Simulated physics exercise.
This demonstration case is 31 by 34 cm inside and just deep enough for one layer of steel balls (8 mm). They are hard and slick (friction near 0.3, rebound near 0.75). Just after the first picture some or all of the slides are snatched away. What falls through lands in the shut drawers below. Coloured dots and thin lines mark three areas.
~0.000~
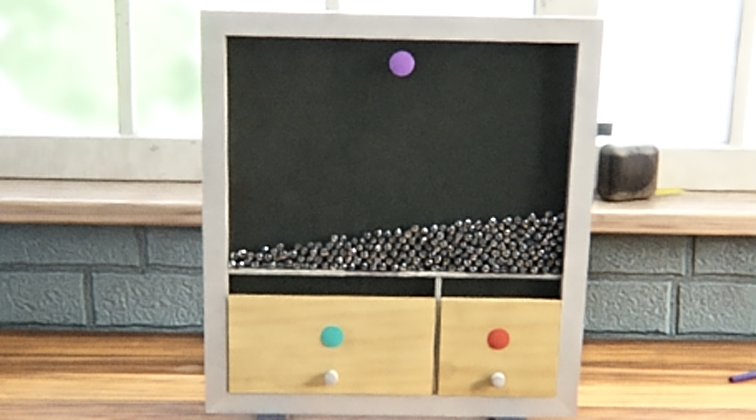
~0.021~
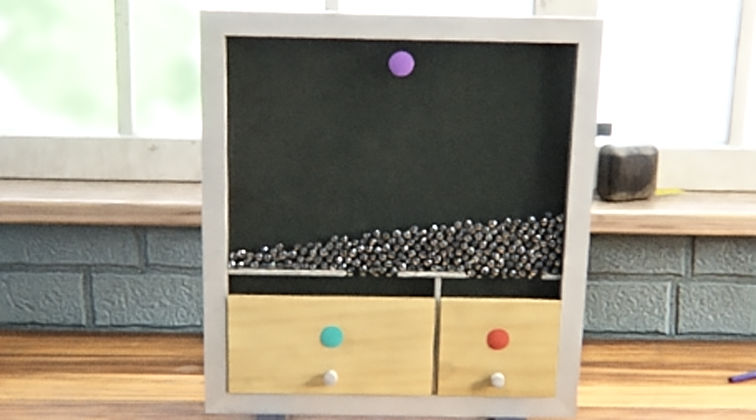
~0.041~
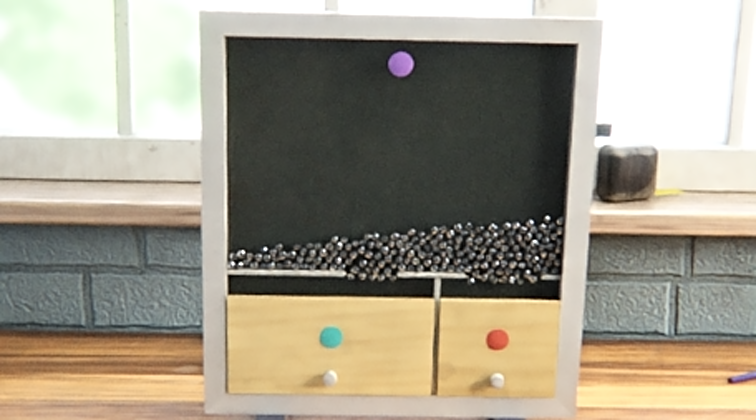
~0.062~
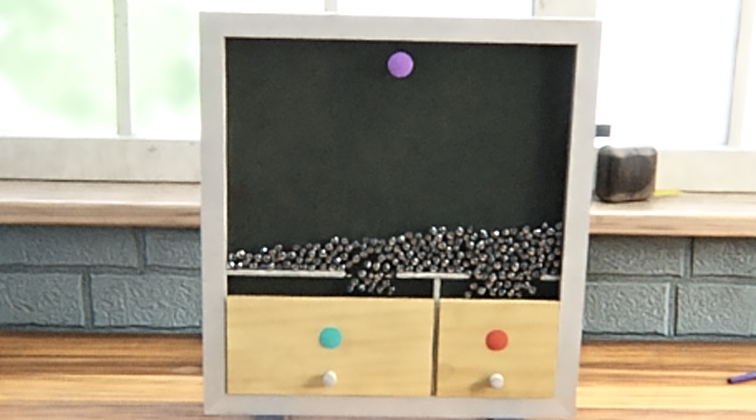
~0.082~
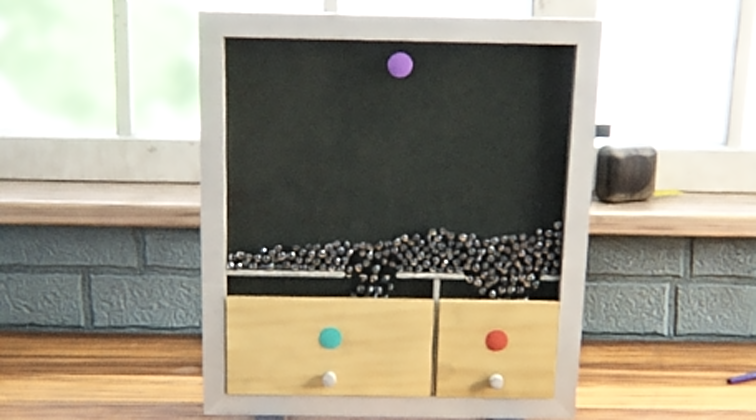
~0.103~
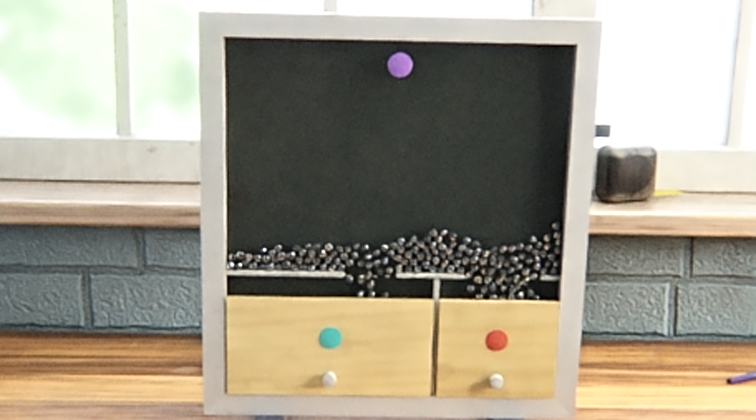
We see a white-framed case with a sloping bank of small steel balls, heaped higher on the right, above two closed wooden drawers; then balls drop through two gaps in the shelf, and the bank sinks unevenly.
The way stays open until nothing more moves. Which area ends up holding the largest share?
It is red.
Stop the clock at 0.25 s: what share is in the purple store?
About 35 per cent.
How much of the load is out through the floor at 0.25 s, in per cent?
Some 65 per cent.
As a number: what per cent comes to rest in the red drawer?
Roughly 50 per cent.
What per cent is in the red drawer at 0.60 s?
Some 50 per cent.
After 0.25 s, 65 % are out; red 40 %, purple 35 %, turquoise 20 %.
After 0.60 s, 80 % are out; red 50 %, purple 20 %, turquoise 30 %.
After 1.30 s, 85 % are out; red 50 %, purple 15 %, turquoise 35 %.
At rest by 1.5 s, 85 % are out; red 50 %, purple 15 %, turquoise 35 %.
